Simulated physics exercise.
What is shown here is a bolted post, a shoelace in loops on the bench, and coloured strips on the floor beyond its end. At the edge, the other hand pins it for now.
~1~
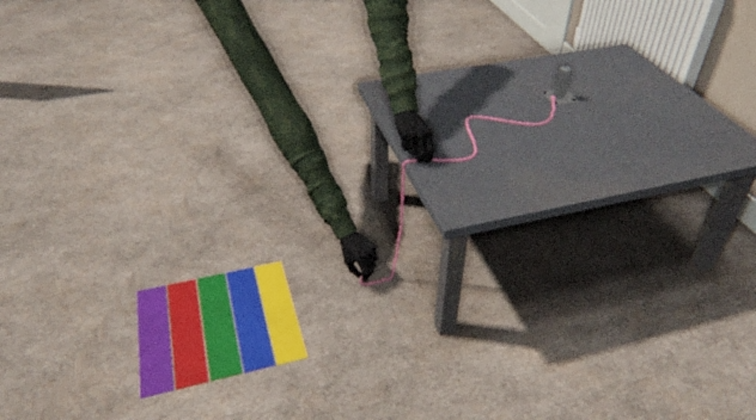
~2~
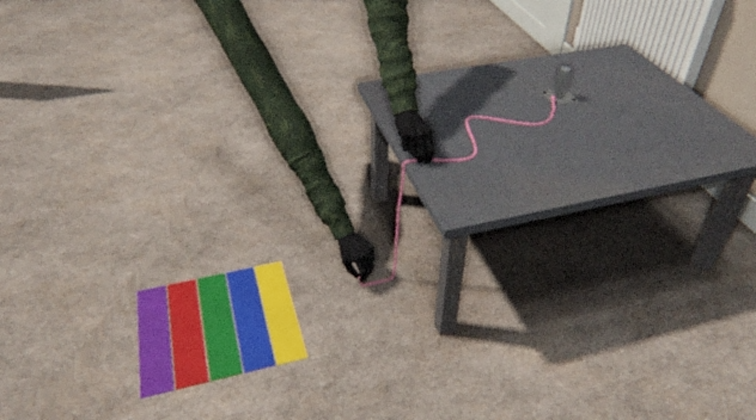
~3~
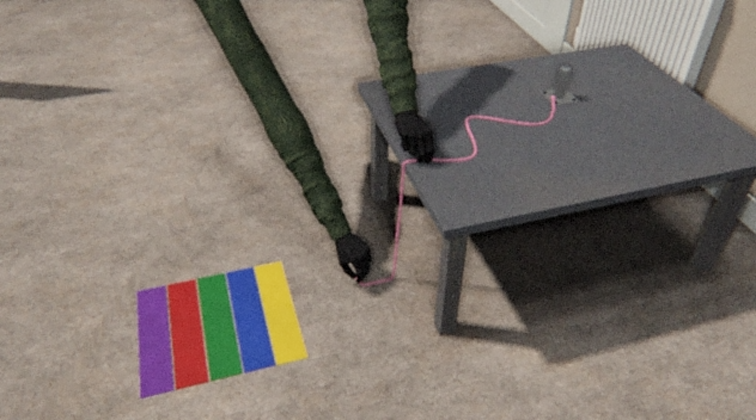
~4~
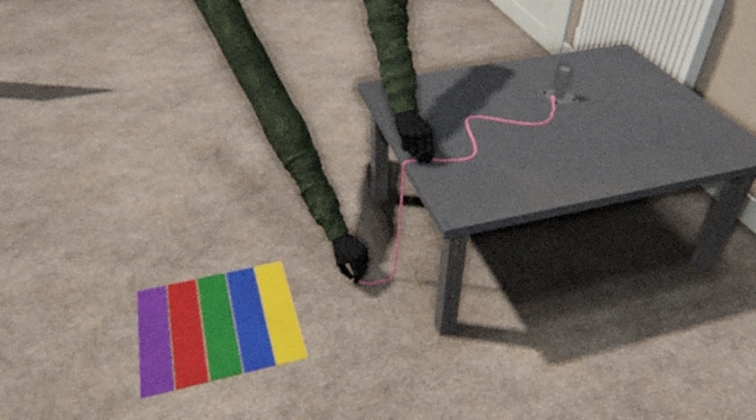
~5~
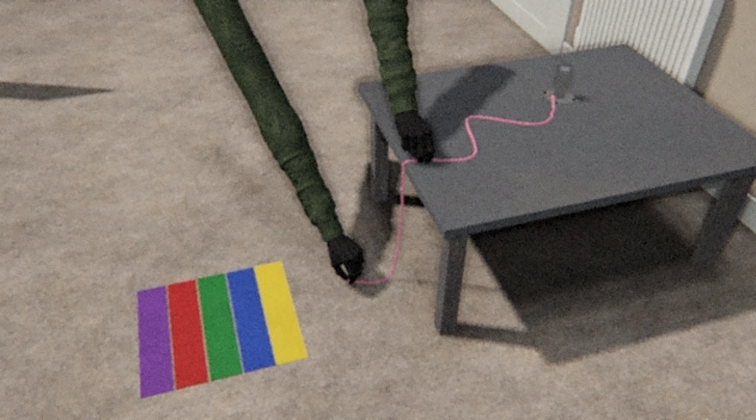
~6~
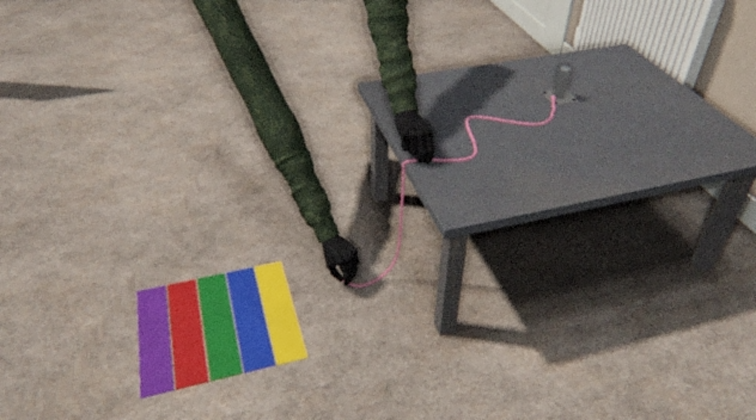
A gloved hand inches a pink cord slightly left while another hand presses it at the table's edge.
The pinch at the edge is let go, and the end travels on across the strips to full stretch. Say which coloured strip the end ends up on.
It ends up on the red strip.
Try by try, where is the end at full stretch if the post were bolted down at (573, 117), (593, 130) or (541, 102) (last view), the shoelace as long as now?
Roughly (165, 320), (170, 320) and (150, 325).
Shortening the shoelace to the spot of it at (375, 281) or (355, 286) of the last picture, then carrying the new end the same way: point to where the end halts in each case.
Try 1: (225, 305); try 2: (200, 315).
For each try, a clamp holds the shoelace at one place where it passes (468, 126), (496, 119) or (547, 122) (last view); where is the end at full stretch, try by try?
In order of the tries: About (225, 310), then (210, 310), then (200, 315).
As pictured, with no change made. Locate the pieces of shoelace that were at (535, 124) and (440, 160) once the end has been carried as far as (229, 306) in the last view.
You'll find one close to (506, 115) and the other close to (387, 189).
Soon after, end near (229, 306); over green.
After that, end near (197, 313); over red.
At the stop, end near (178, 317); over red. It gets as far as the red strip.
